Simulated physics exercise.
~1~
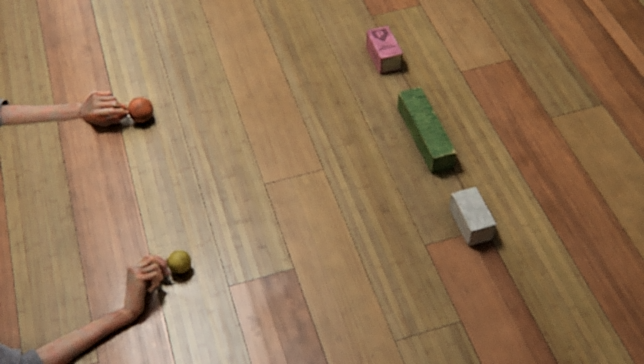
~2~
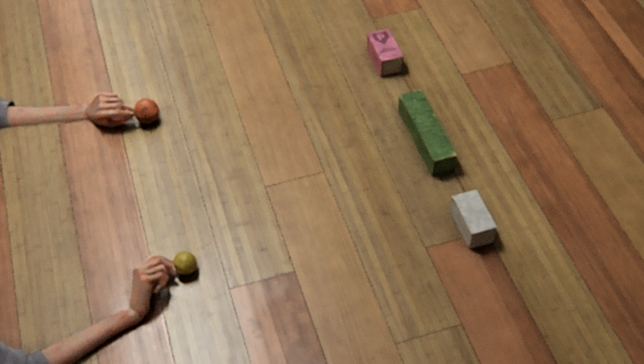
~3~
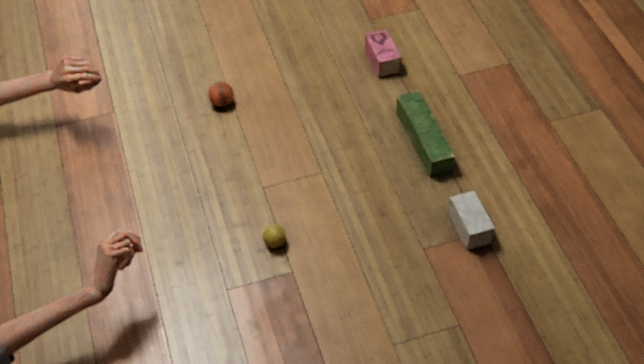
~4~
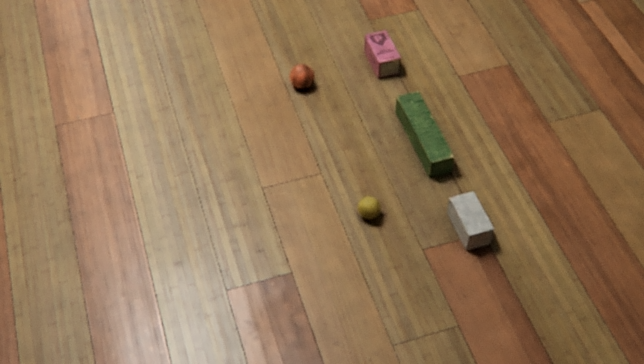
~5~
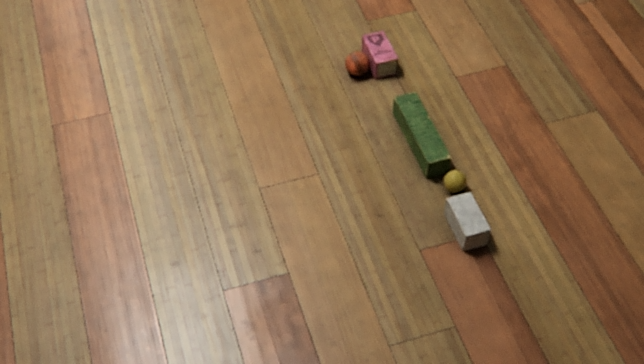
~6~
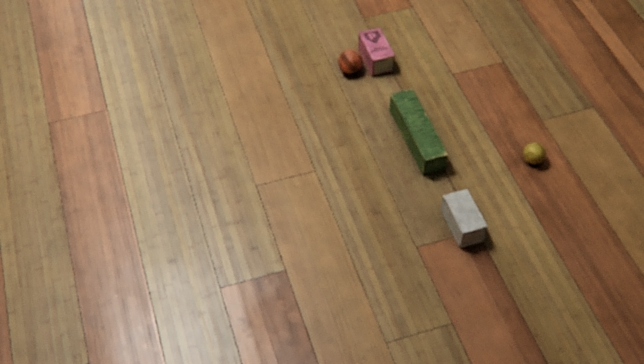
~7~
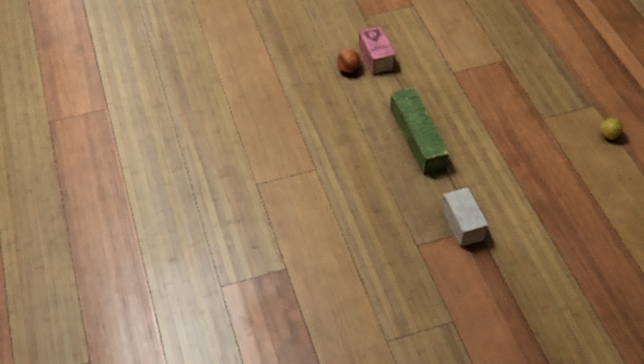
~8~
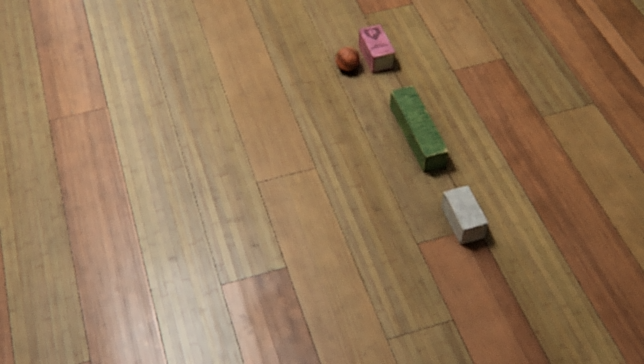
On a wooden floor, two hands rolled an orange ball and a yellow lemon toward a row of blocks, then drew back. The ball bumped the pink block and stopped beside it, while the lemon slipped between the green and white blocks and rolled out of view.
